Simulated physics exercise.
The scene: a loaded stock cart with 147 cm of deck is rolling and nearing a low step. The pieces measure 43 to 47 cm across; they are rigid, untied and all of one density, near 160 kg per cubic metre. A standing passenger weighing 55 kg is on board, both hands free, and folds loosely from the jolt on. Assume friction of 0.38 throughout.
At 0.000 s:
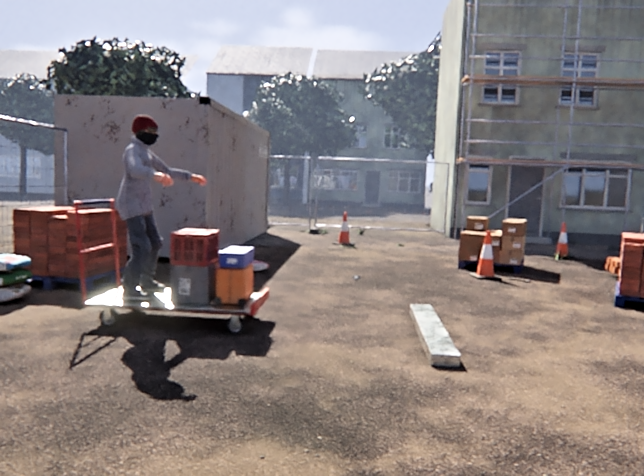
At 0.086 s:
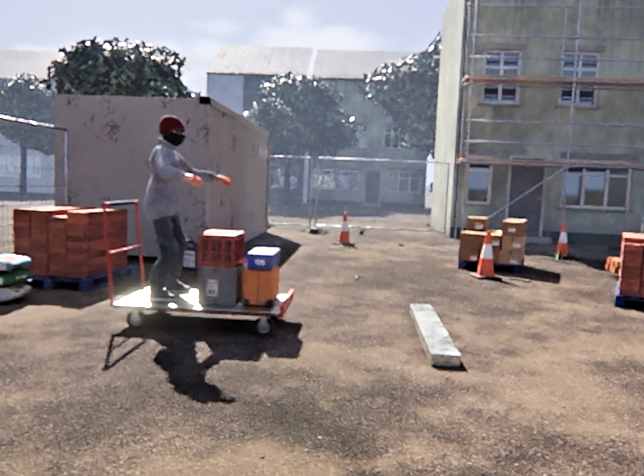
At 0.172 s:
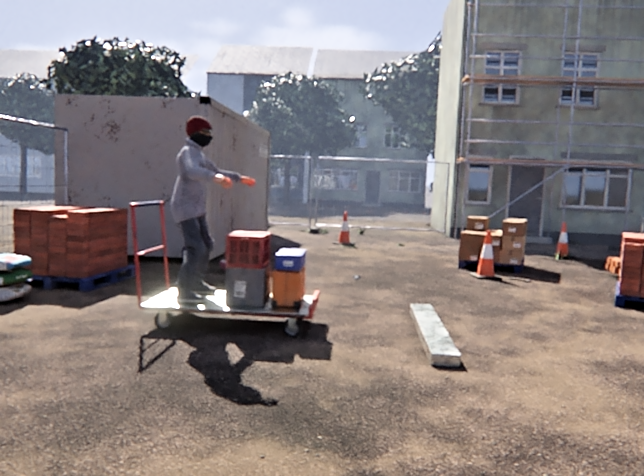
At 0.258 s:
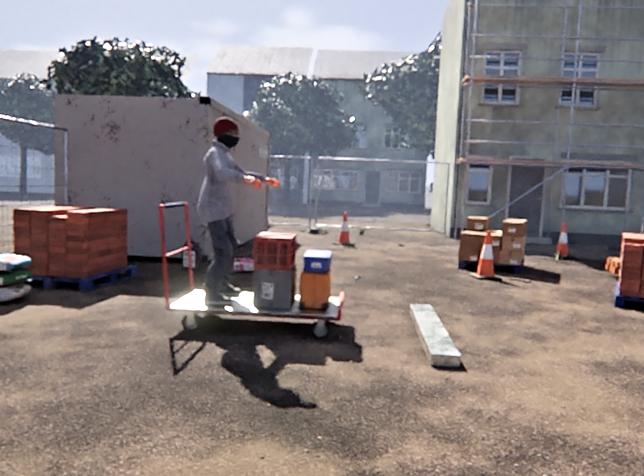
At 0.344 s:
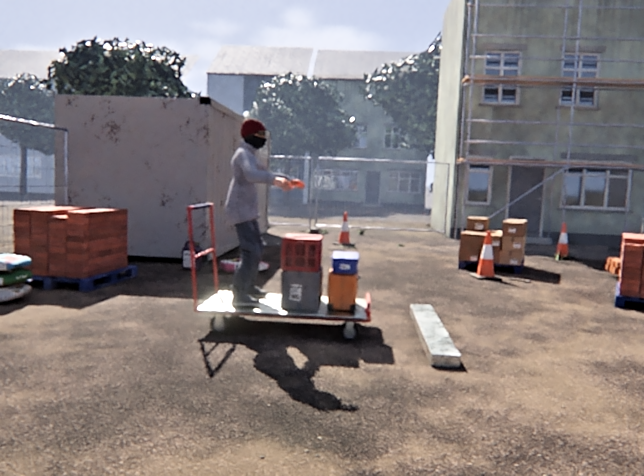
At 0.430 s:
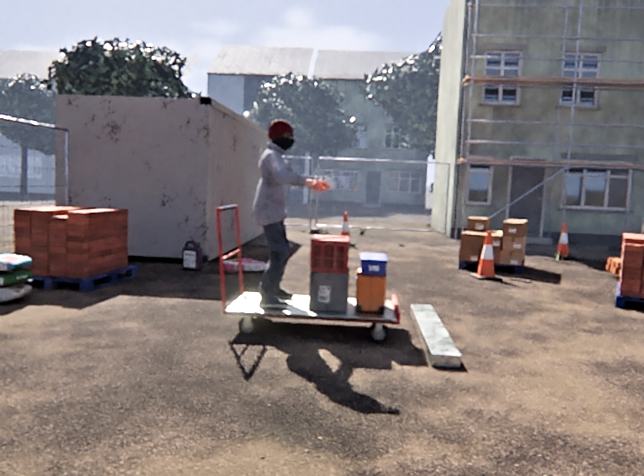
In a sunlit yard beside a scaffolded building, a masked person in a red cap stands with arms extended on a flat cart carrying crates and boxes, as it rolls steadily rightward past stacked bricks toward a low pale slab.
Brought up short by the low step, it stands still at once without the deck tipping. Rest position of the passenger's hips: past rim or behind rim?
Past rim.
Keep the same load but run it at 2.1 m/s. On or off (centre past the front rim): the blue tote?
In that case blue off.
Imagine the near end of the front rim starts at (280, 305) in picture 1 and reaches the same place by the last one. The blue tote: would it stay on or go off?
Result for blue: Not carried.
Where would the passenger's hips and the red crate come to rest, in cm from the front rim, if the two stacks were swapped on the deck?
I'd say the hips settle 90 past while red goes 110 past.
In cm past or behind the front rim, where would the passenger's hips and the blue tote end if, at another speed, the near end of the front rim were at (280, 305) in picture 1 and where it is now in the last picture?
The hips would end 60 behind the front rim, and the blue one 110 past it.
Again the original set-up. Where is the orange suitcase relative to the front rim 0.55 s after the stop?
Around 10 cm short of the front rim.
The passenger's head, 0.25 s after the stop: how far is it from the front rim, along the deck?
Roughly 40 cm behind the front rim.
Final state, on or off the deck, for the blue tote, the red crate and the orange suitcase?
Finally blue dropped, red dropped, orange still riding.
Impact comes at 0.53 s.
After 0.78 s the passenger's hips are 65 cm behind the rim, near (363, 223) in the last picture's view.
After 1.08 s the passenger's hips are 23 cm behind the rim, near (408, 249) in the last picture's view.
After 1.53 s the passenger's hips are 6 cm past the rim, near (440, 269) in the last picture's view.
Final state at 3.7 s, past the rim, blue tote, red crate and the passenger's hips; behind it, orange suitcase and grey parcel.
